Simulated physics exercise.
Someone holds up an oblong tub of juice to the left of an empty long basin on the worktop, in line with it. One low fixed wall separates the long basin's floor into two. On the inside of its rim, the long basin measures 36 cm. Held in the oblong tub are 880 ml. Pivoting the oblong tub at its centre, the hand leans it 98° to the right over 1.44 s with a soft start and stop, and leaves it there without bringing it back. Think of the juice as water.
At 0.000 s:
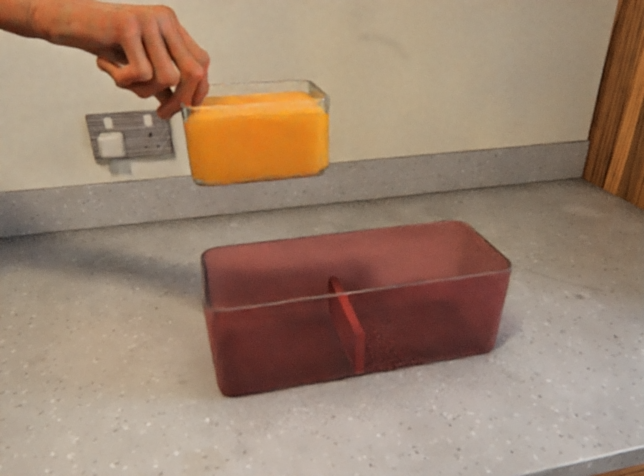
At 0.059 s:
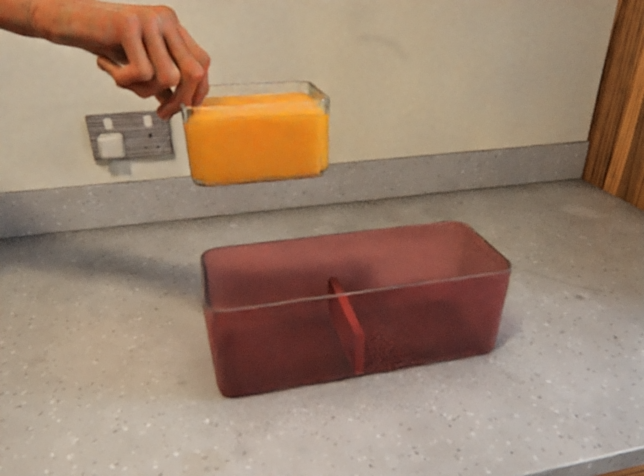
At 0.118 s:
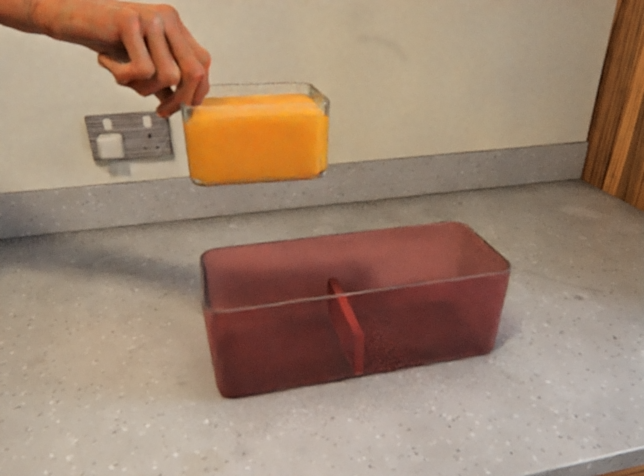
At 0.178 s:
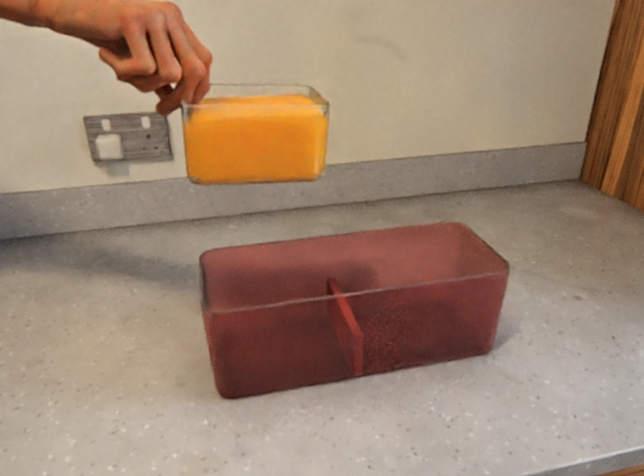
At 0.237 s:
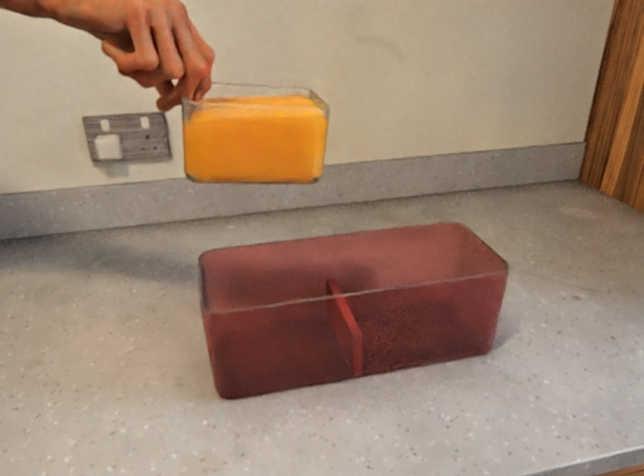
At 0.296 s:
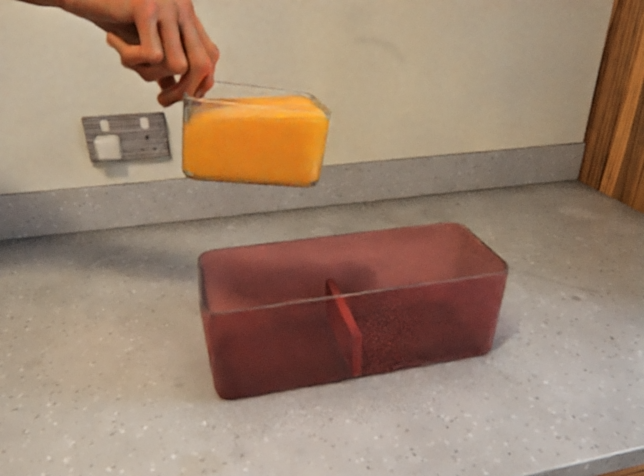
Hand holding a clear tub of orange juice above an empty red divided basin on a grey worktop, tilting it slightly rightward.
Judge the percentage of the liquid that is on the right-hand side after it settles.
My estimate is 81 %.
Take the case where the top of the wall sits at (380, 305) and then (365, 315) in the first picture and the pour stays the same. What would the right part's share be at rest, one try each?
The first gives near 60 per cent and the second near 65 per cent.
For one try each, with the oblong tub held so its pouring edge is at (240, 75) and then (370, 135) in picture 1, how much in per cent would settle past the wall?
The first try gives 35 percent and the second 100 percent.
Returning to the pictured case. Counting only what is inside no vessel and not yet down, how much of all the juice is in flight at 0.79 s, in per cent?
At that moment, about 28 percent.
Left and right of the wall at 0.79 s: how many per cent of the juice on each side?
Around 1 on the left and around 12 on the right.
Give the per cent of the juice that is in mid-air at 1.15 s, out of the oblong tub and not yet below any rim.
Around 10 percent of it is airborne.
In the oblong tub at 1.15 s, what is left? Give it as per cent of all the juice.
About 16 % is still there.
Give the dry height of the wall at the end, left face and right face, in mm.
Near 56 mm for the left and near 32 mm for the right.
By 0.79 s the tilt is 56° and 59 per cent is still to pour, 1 is left of the wall and 11 right of it.
By 1.15 s the tilt is 89° and 15 per cent is still to pour, 2 is left of the wall and 70 right of it.
By 1.53 s the tilt is 98° and 2 per cent is still to pour, 11 is left of the wall and 81 right of it.
By 1.94 s the tilt is 98° and 0 per cent is still to pour, 15 is left of the wall and 81 right of it.
At rest 15 per cent lies left of the wall, 81 right of it and 3 outside.
